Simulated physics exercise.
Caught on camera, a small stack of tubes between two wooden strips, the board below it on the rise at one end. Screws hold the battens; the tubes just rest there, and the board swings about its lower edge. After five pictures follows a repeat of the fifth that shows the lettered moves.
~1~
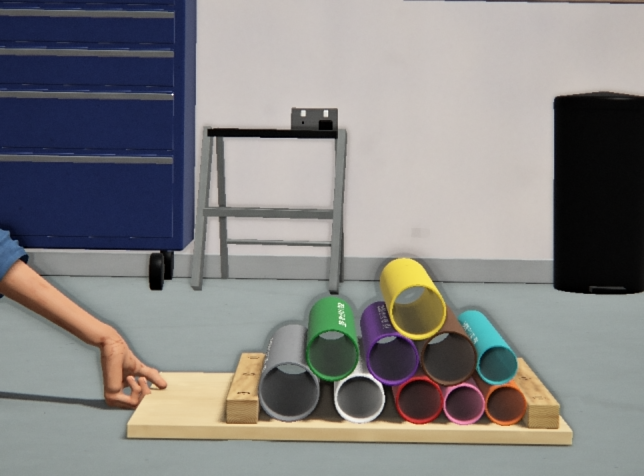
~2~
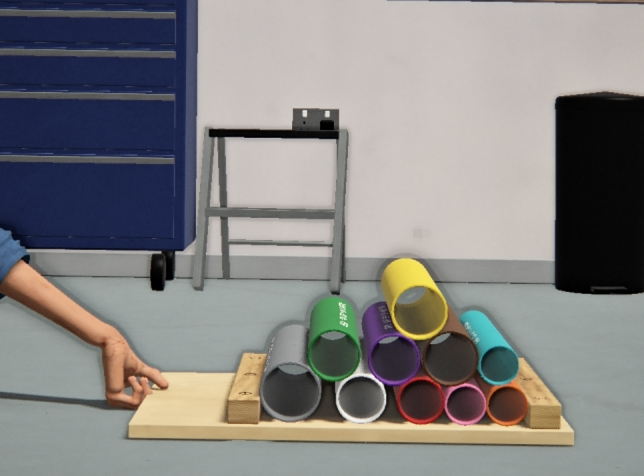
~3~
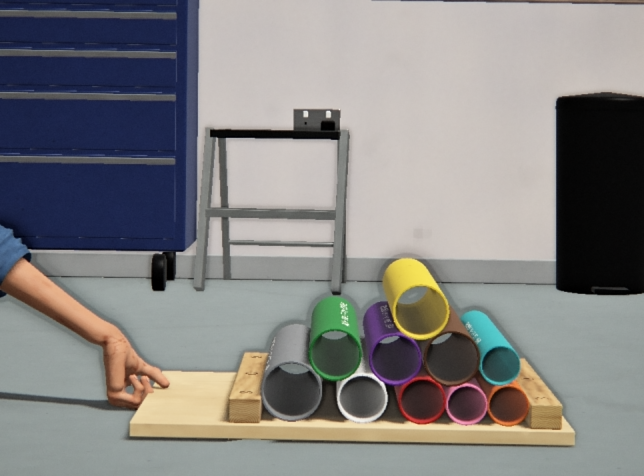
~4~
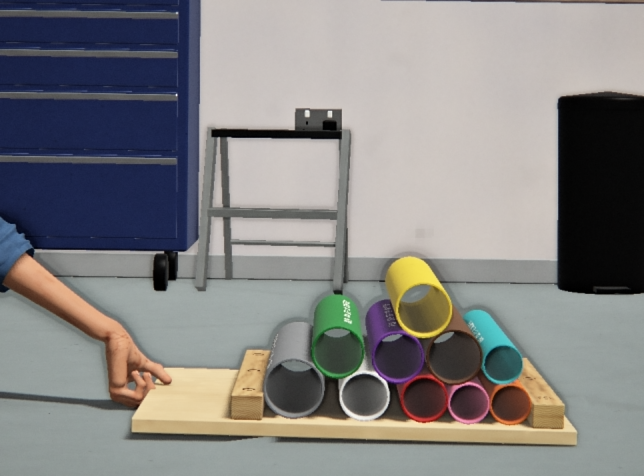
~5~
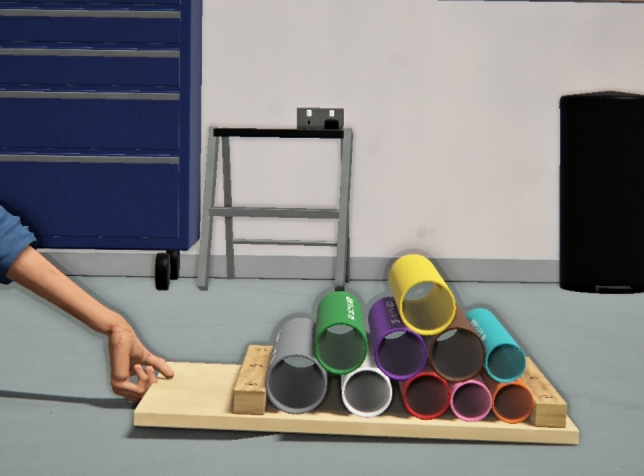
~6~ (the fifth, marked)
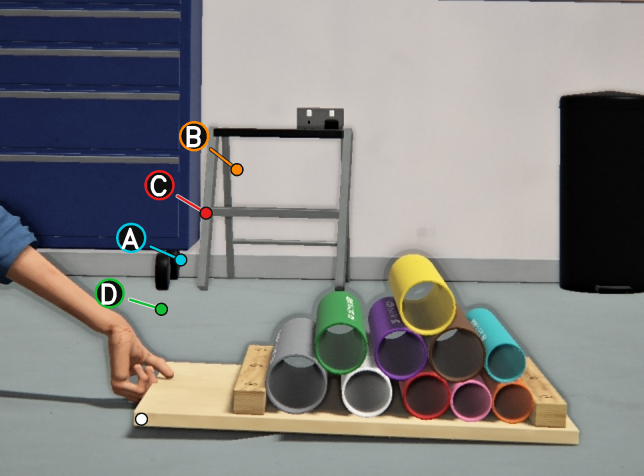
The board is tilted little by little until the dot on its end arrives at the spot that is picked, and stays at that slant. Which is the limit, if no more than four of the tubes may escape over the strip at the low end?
At most to D.
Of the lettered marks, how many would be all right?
One of the four.
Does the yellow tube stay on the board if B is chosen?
No.
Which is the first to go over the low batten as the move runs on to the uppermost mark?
First is the turquoise one.
On the marked copy, A at (181, 260); B at (237, 170); C at (206, 213); D at (162, 309); the white dot at (142, 419).
Taking D. A third of the way, board at 14°.
Two thirds of the way, board at 16°.
When it is over, board at 16°, three over the low batten (brown, turquoise, yellow).
As for the rest, A five over the low batten; B five over the low batten; C five over the low batten.
